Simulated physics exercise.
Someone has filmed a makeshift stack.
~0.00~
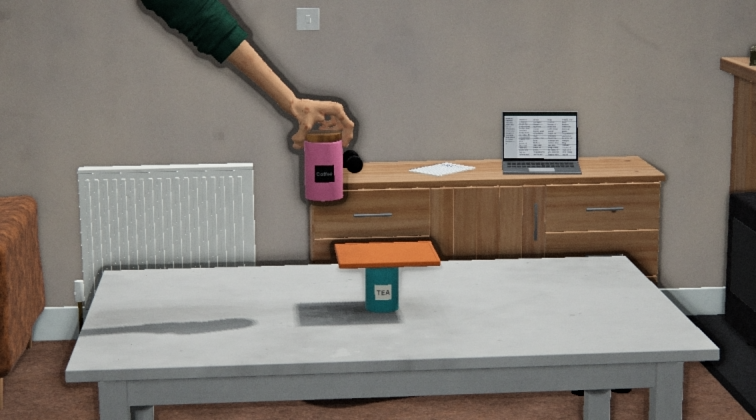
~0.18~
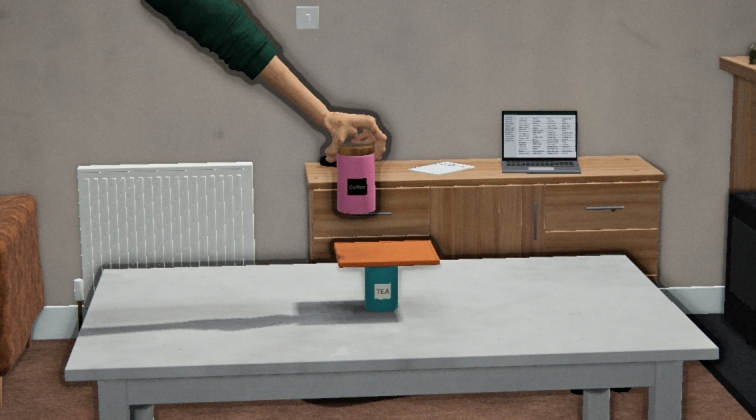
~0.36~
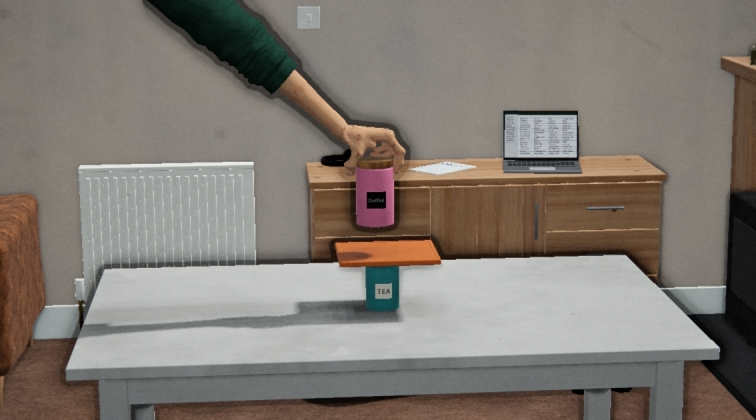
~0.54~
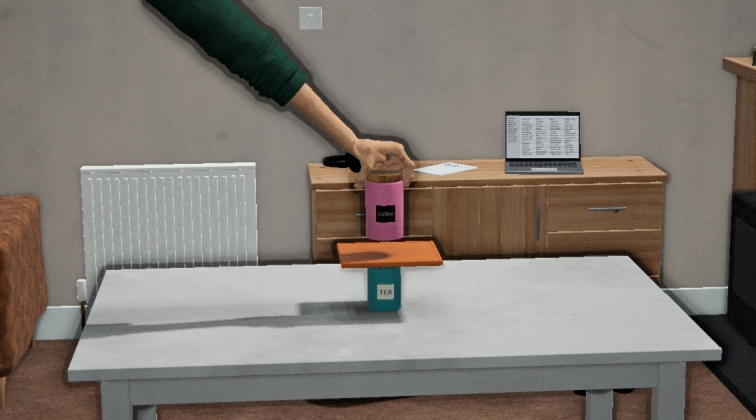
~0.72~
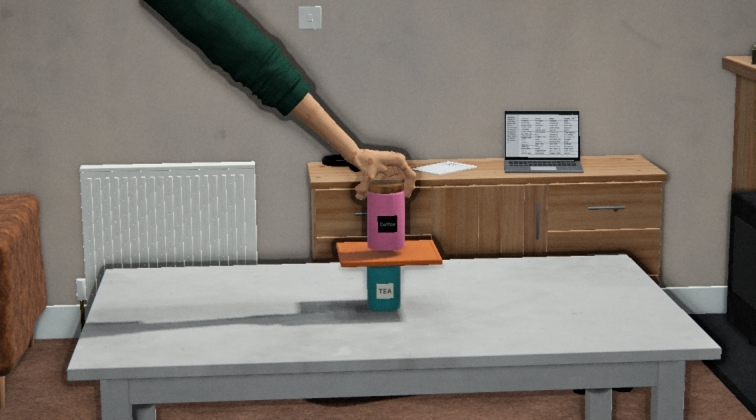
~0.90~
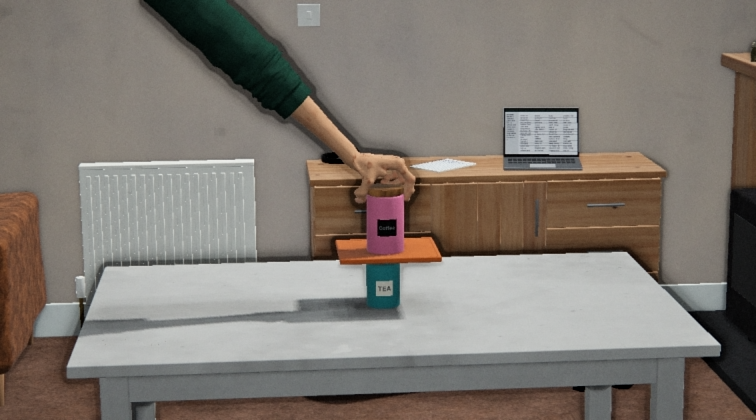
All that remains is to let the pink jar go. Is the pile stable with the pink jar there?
The stack keeps its balance.
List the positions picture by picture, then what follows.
On its way; pink jar (324, 165); turquoise jar (382, 283), in the first picture.
On its way; pink jar (356, 178); turquoise jar (381, 282), in the second picture.
On its way; pink jar (375, 191); turquoise jar (382, 282), in the third picture.
On its way; pink jar (384, 205); turquoise jar (384, 283), in the fourth picture.
On its way; pink jar (386, 215); turquoise jar (384, 282), in the fifth picture.
Set down, still held; pink jar (385, 219); turquoise jar (383, 279), in the sixth picture.
By 1.20 s, all is still.
By 1.60 s, pink jar resting near (385, 219).
When it is over (2.0 s), all 3 as before. End places, in pixels of the last picture, pink jar near (385, 219). The stack holds.
